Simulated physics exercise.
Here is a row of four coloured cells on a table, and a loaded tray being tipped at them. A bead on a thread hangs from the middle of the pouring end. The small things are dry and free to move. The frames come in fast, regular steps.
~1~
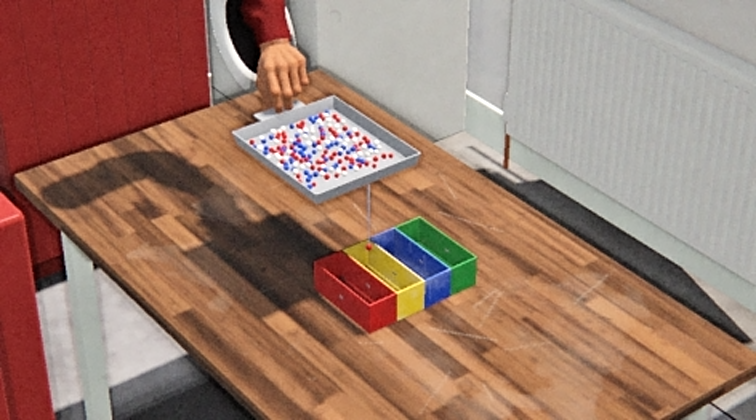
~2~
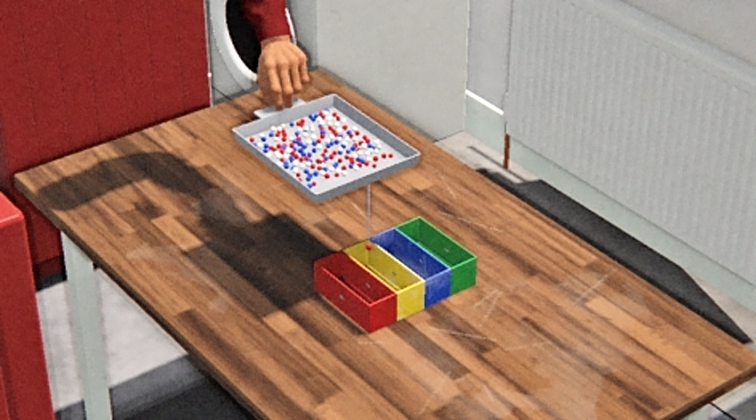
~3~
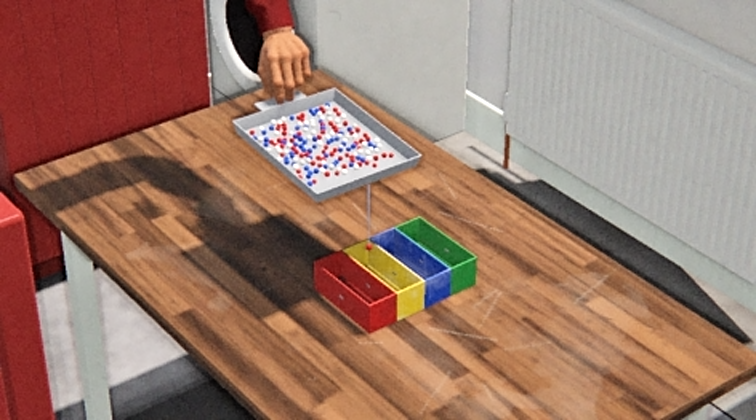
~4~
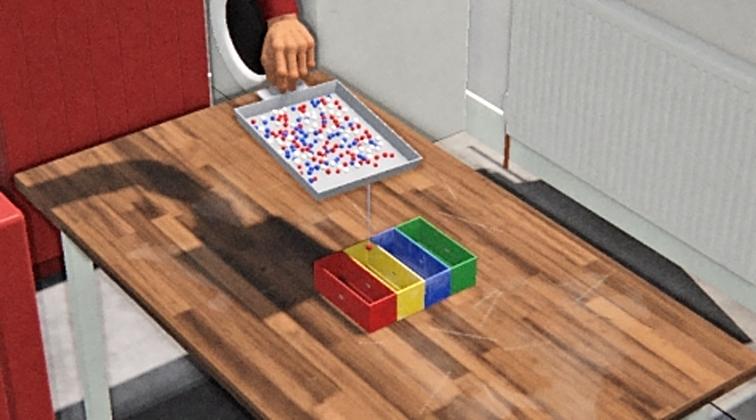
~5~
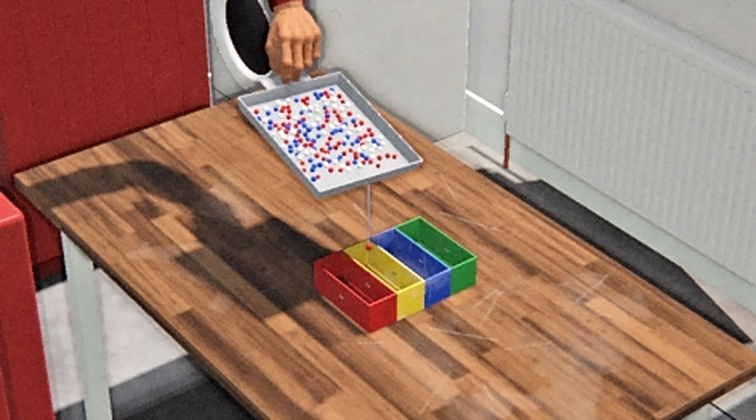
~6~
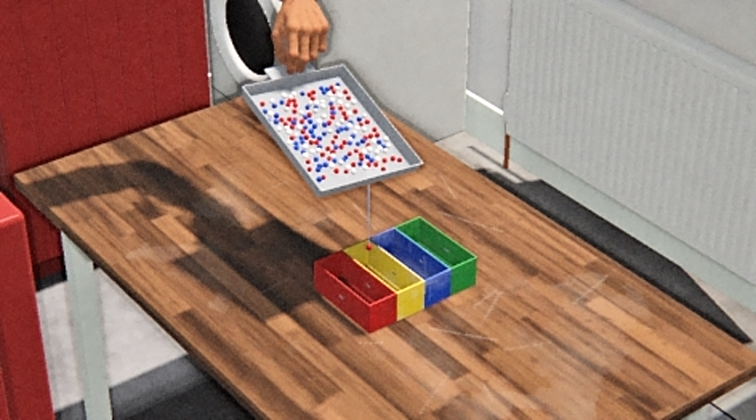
A hand in a red sleeve holds a grey tray of red, blue and white beads above a wooden table, seen from above at an angle in a room with pale panelled walls. Below the tray's near end, where a small red bead hangs on a thread, four open cells stand side by side, red, yellow, blue and green from left to right. The hand gradually raises the far end, tilting the tray more steeply toward the viewer, while the camera stays still.
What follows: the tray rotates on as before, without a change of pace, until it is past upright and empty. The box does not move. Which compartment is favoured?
Fullest: The green cell.
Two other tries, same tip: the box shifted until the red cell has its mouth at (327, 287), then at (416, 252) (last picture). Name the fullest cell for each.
The first try: That green cell. The second: The red cell.
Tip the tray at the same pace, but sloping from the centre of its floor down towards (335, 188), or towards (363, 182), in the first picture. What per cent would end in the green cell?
Near 0 % and 10 %.
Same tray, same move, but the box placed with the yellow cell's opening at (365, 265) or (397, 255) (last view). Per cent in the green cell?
The first gives 60 %, the second 10 %.
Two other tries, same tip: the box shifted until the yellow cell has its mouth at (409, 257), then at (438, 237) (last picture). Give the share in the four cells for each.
Roughly 90 per cent, and 90 per cent.
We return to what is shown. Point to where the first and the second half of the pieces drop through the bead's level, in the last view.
Early half (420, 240), late half (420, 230).
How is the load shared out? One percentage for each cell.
Red cell near 0; yellow cell near 0; blue cell near 40; green cell near 50.
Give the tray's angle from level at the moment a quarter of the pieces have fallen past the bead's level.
Roughly 80°.
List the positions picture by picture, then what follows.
In the first frame, corners of the pouring end near (317, 192) and (416, 153), level; middle of the load near (319, 149), round plastic beads; bead on its thread near (369, 247); red cell near (383, 311); yellow cell near (410, 298); blue cell near (437, 286); green cell near (463, 274).
In the second frame, corners of the pouring end near (317, 192) and (416, 153), level; middle of the load near (319, 148).
In the third frame, corners of the pouring end near (318, 191) and (417, 155), tipped barely, lowest at the right corner; middle of the load near (320, 144).
In the fourth frame, corners of the pouring end near (319, 189) and (418, 157), tipped a little, lowest at the right corner; middle of the load near (321, 138).
In the fifth frame, corners of the pouring end near (321, 188) and (418, 159), tipped clearly, lowest at the right corner; middle of the load near (324, 134).
In the sixth frame, corners of the pouring end near (323, 188) and (419, 161), tipped clearly, lowest at the right corner; middle of the load near (329, 131), the whole lot on the move; red cell near (383, 311); yellow cell near (410, 298); blue cell near (437, 286); green cell near (463, 274).
Shortly afterwards, tray tipped steeply; the bulk on the tray; only a few in the green cell; near a quarter falling or outside the box.
Next, tray tipped past a quarter turn; near a quarter on the tray; near a quarter in the green cell; near a quarter in the blue cell; only a few in the yellow cell; near a quarter falling or outside the box.
Some moments later, tray tipped past a quarter turn; near half in the green cell; near a third in the blue cell; only a few in the yellow cell; a little falling or outside the box.
In the end, tray tipped past a quarter turn; near half in the green cell; near a third in the blue cell; only a few in the yellow cell; none at all in the red cell; a little outside the box.
